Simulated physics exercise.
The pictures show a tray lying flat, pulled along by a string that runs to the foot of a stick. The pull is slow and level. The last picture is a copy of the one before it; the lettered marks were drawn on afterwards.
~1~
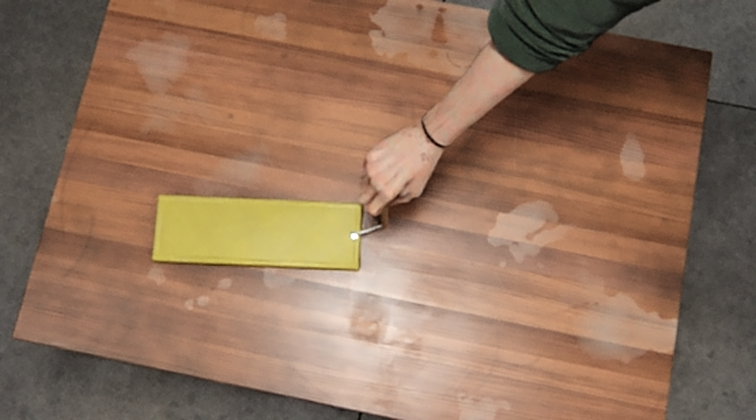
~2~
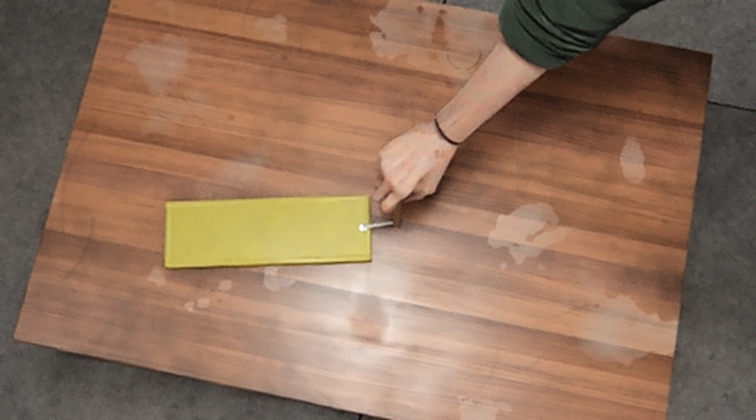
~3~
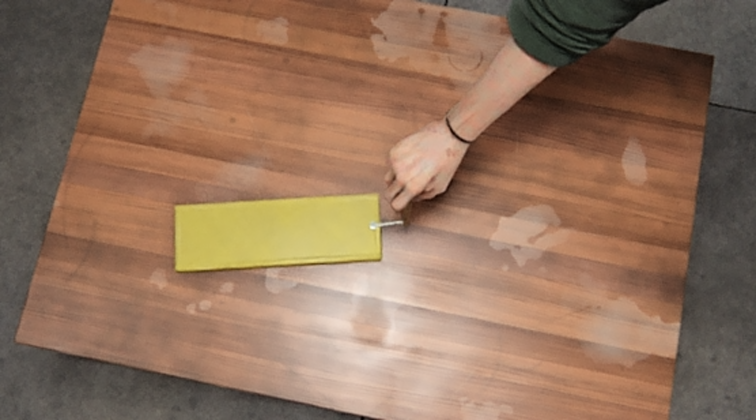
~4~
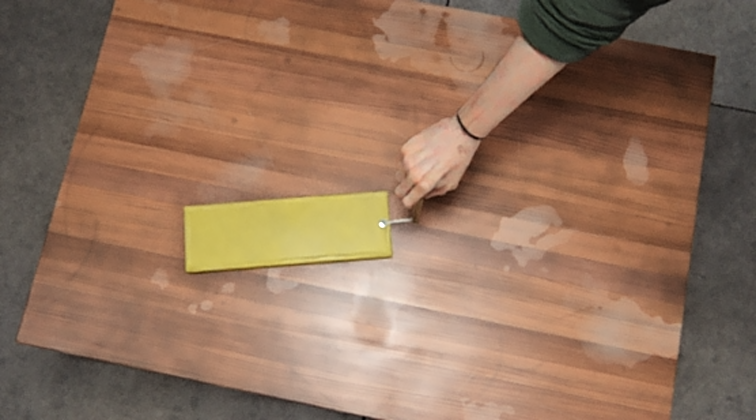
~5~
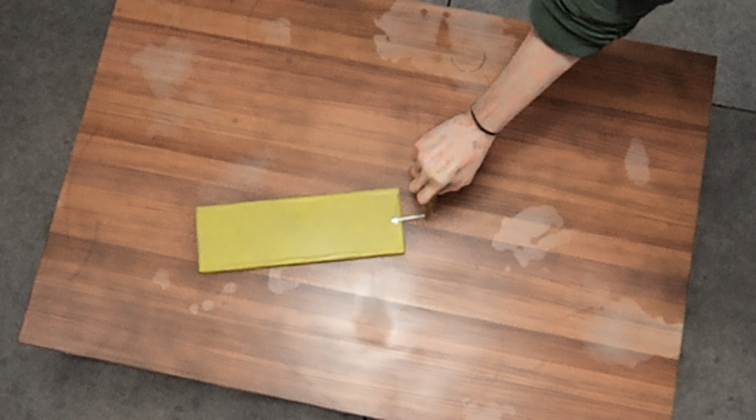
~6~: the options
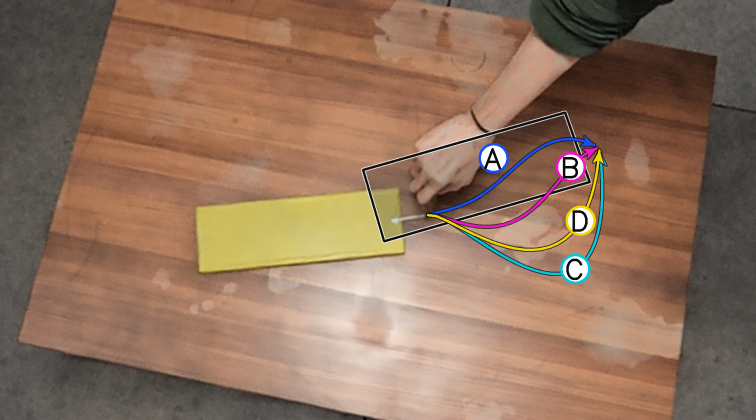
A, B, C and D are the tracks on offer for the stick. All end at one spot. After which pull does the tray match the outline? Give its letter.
Path A puts it in the outline.
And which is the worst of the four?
Path C.
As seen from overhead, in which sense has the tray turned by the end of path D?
Anticlockwise.
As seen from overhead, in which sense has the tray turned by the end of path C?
Anticlockwise.
On the copy, A from (428, 215) via (514, 168) to (594, 145); B from (428, 215) via (526, 214) to (597, 148); C from (428, 215) via (559, 274) to (600, 153); D from (428, 215) via (541, 249) to (599, 150); the outline at (476, 176).
On A. First, foot of the stick (491, 189), middle of the tray (366, 217).
Then, foot of the stick (543, 146), middle of the tray (427, 193).
Finally, foot of the stick (599, 148), middle of the tray (476, 178); it lies in the outline.
By contrast, B leaves its middle at (482, 195); C leaves its middle at (498, 219); D leaves its middle at (491, 211).
